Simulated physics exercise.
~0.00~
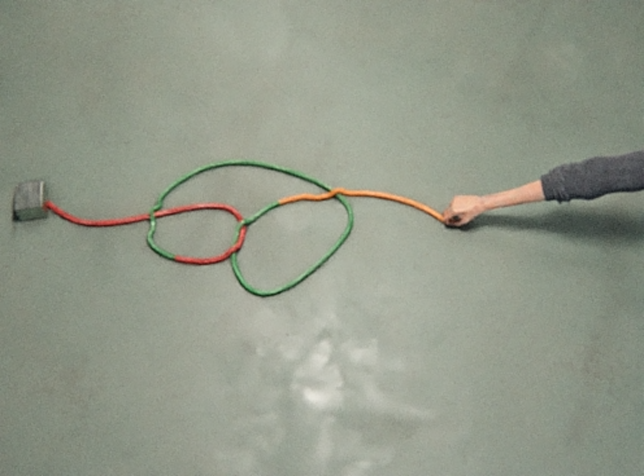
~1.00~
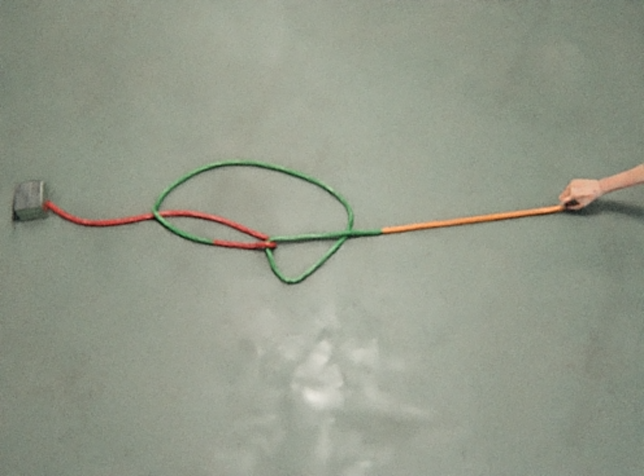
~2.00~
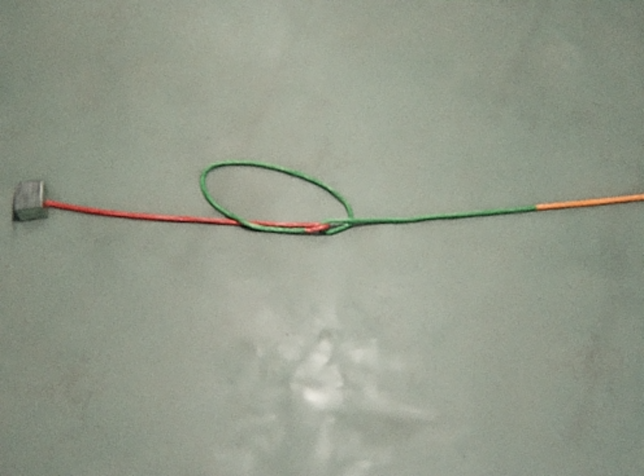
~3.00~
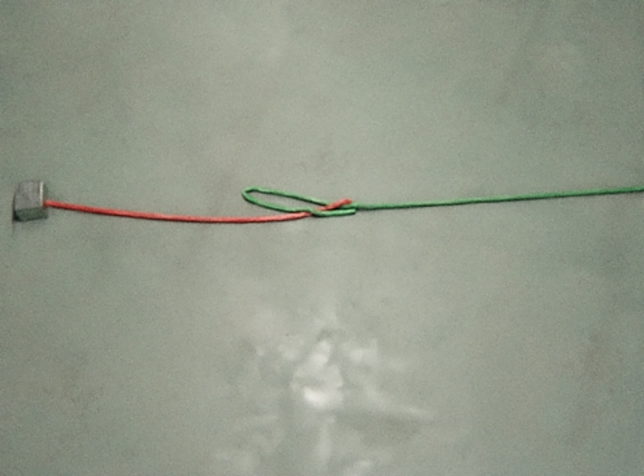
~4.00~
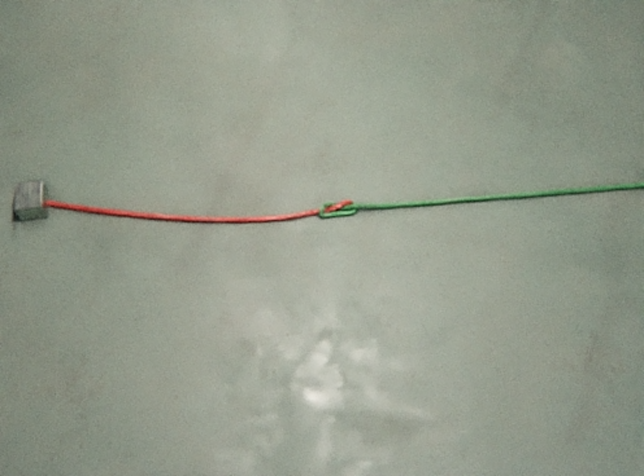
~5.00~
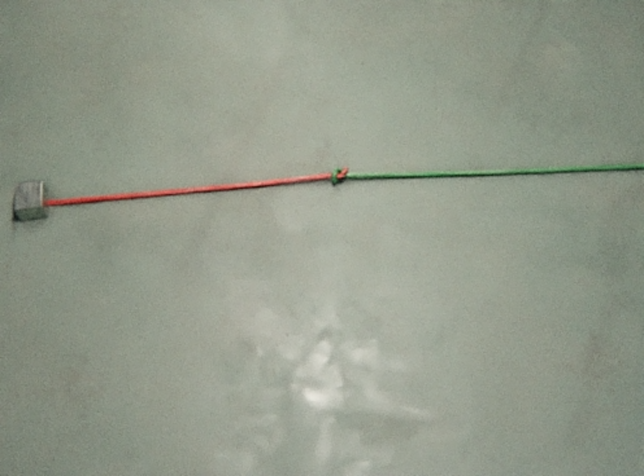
A hand pulling the orange end of a looped red, green and orange rope rightward, its loops shrinking into a small tight knot.
